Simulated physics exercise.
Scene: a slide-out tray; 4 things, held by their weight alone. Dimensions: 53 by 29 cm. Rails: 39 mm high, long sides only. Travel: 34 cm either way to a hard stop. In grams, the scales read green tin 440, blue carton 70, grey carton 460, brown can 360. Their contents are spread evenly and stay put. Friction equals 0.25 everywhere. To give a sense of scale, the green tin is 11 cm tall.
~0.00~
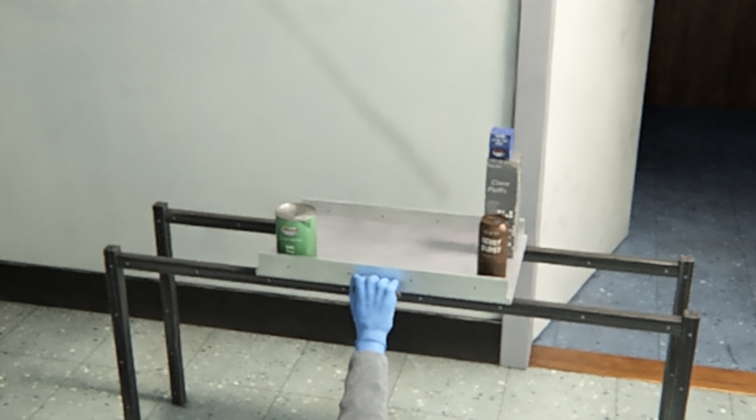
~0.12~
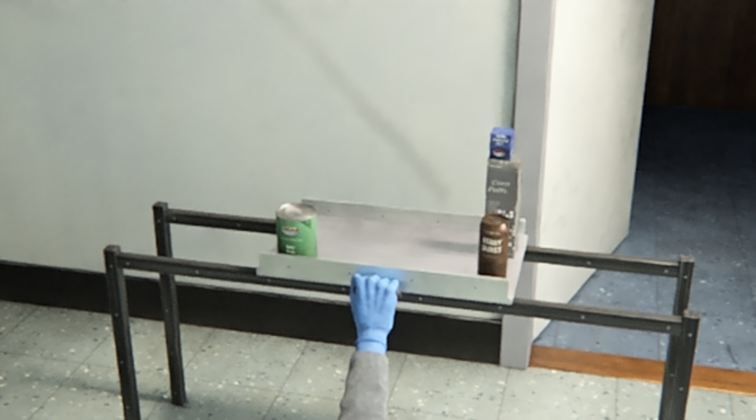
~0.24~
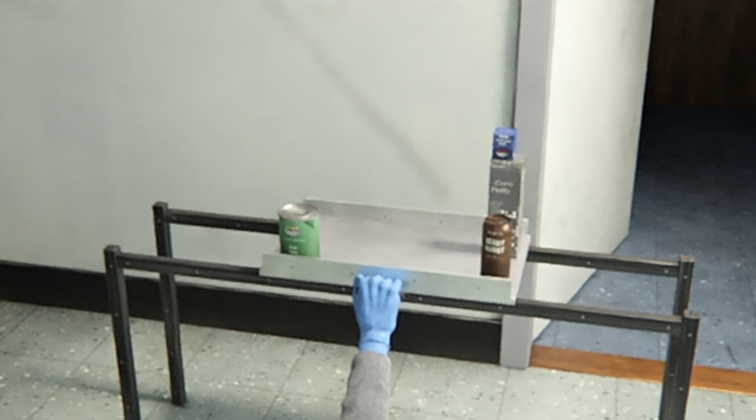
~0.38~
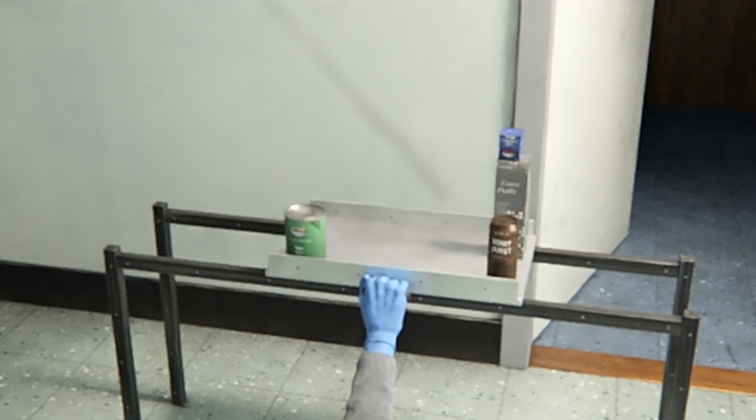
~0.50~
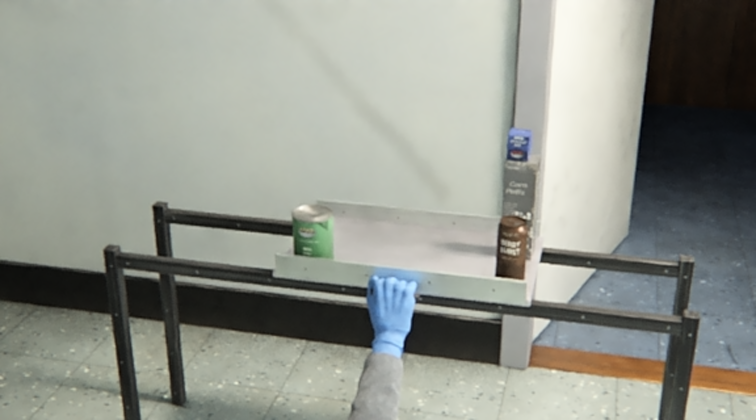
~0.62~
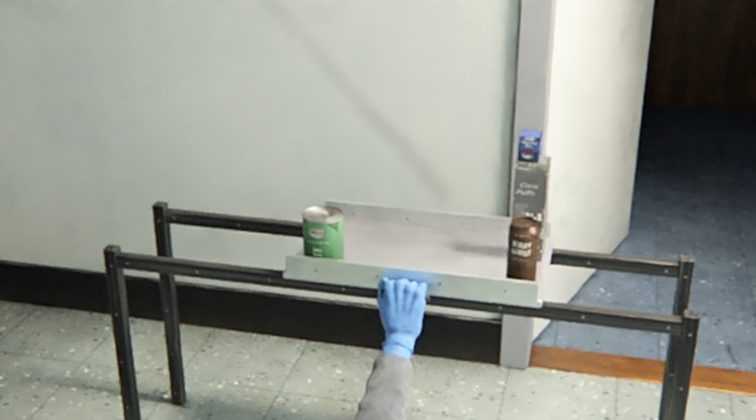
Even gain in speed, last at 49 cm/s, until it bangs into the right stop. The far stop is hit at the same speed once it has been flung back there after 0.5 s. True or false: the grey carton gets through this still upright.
False, it falls.
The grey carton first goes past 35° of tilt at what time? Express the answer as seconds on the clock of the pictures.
Around 1.9 seconds.
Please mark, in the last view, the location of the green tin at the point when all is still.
Roughly at (151, 220) in the last picture.
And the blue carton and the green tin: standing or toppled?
Well, the blue carton tumbles down, and the green tin holds steady.
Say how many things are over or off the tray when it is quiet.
Total: 3.
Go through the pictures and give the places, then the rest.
The first picture shows tray midway; grey carton (502, 205); green tin (296, 235).
The second picture shows tray midway; brown can (493, 252); green tin (297, 235).
The third picture shows tray 1 cm right; blue carton (505, 144); brown can (496, 252).
The fourth picture shows tray 2 cm right; green tin (306, 236); blue carton (511, 144).
The fifth picture shows tray 4 cm right; brown can (511, 254); green tin (313, 237).
The sixth picture shows tray 6 cm right; grey carton (530, 208); blue carton (530, 146).
After 2.32 s, tray 33 cm right; blue carton, grey carton and brown can now off the tray; green tin slid 4 cm.
After 3.62 s, tray 8 cm right; green tin slid 4 cm.
At rest (5.3 s), off the tray and tipped over, blue carton, grey carton and brown can; the last one in place, give or take 5 cm.
